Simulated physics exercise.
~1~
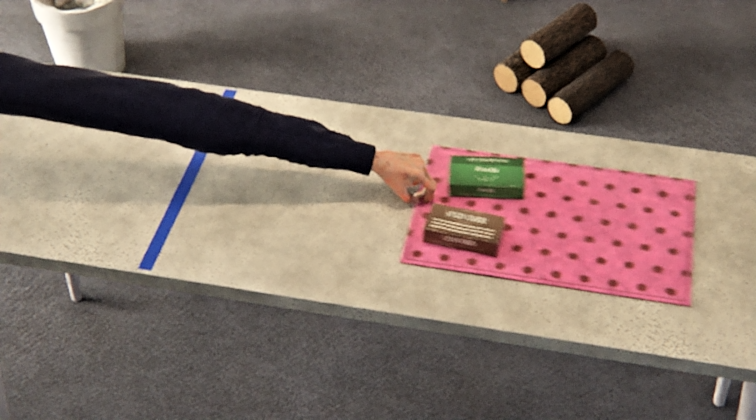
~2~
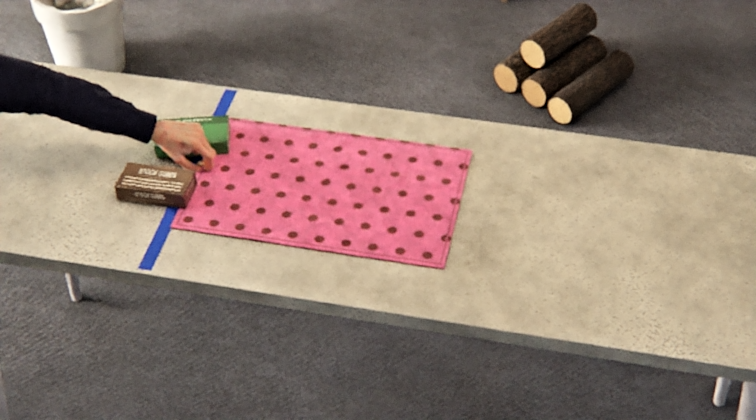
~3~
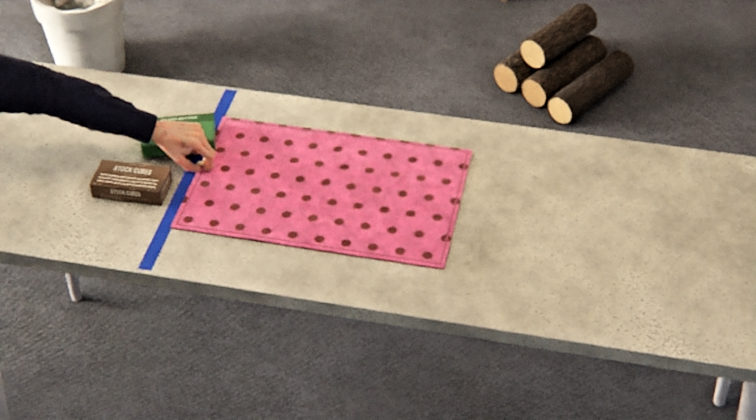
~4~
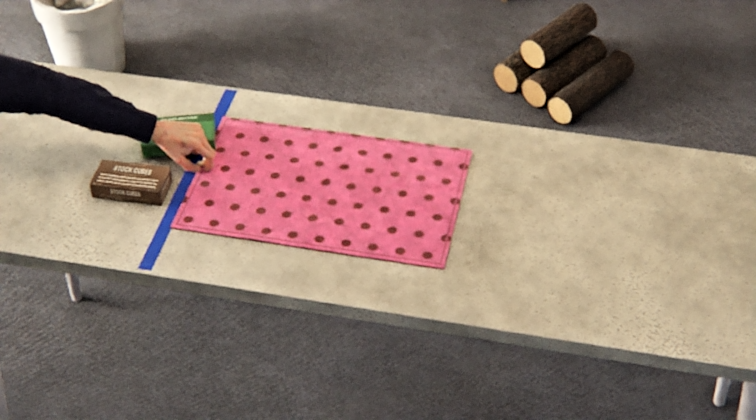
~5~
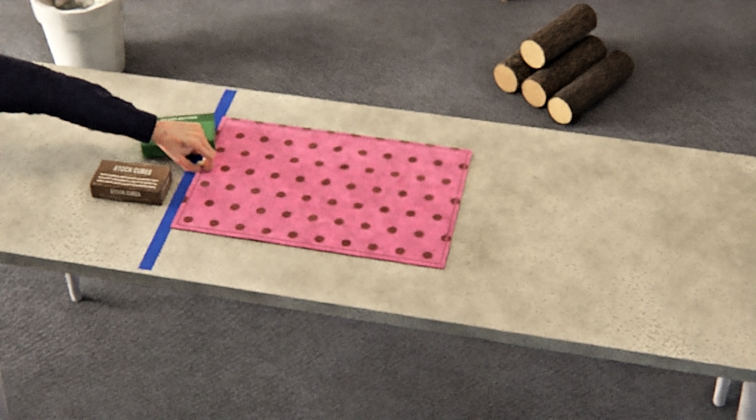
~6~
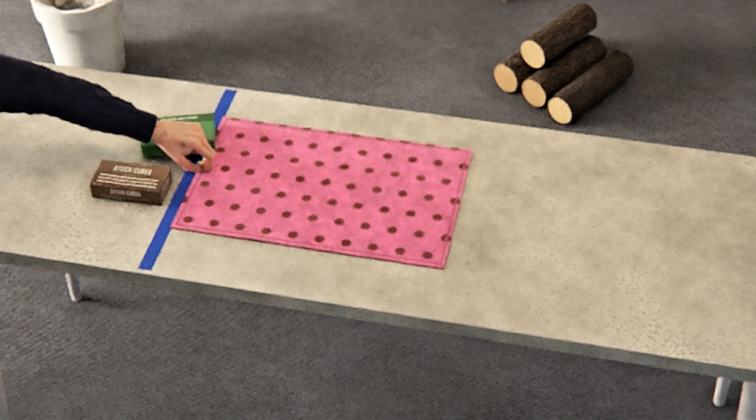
We see a hand pull a pink dotted table runner carrying a green packet and a brown packet leftward along a table, stopping with its edge at a strip of blue tape, while both packets slide off the front of the cloth and come to rest on the bare tabletop.
